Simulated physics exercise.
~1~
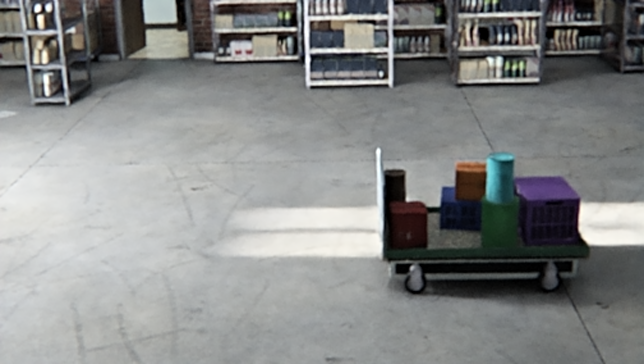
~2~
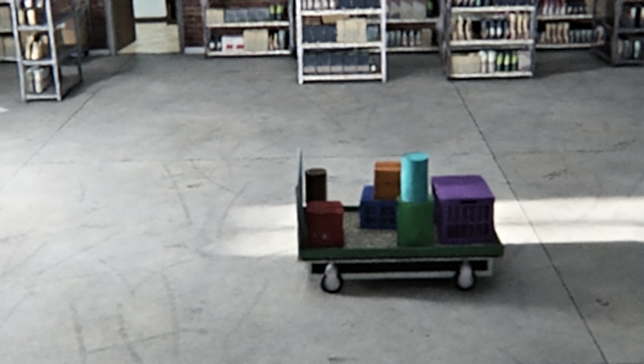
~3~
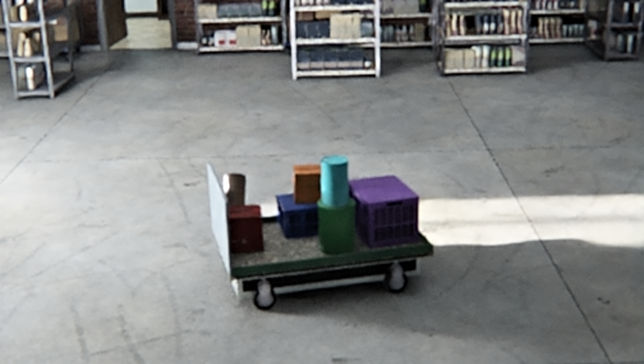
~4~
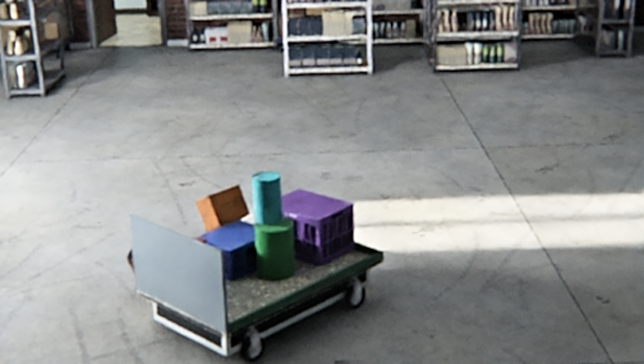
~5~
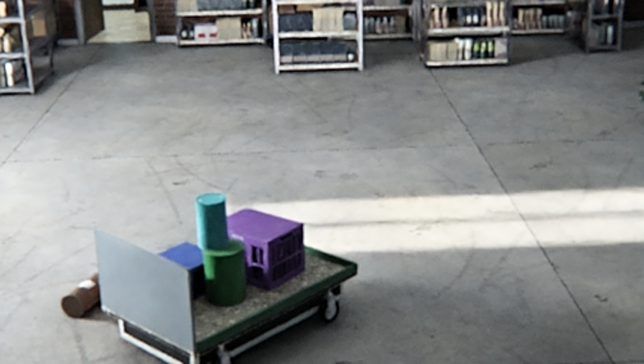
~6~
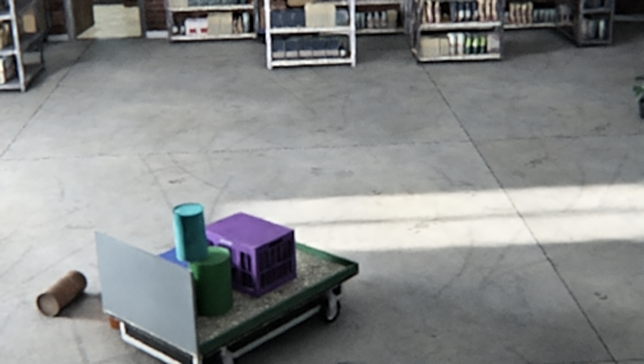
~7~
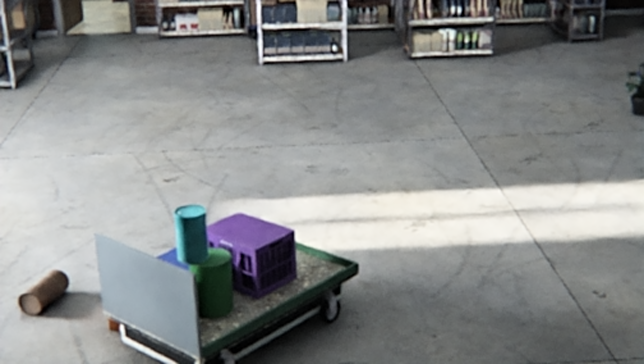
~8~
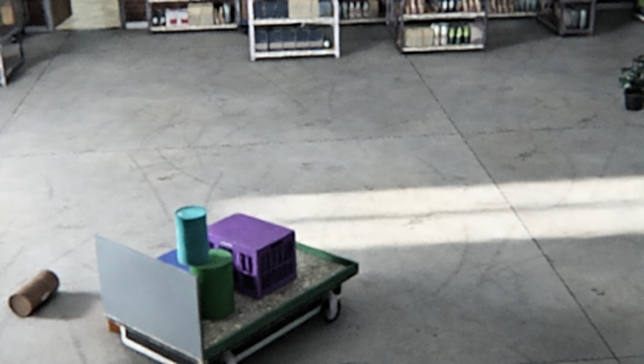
Warehouse floor with a loaded cart rolling left, turning and stopping as a brown canister and orange parcel fall off.
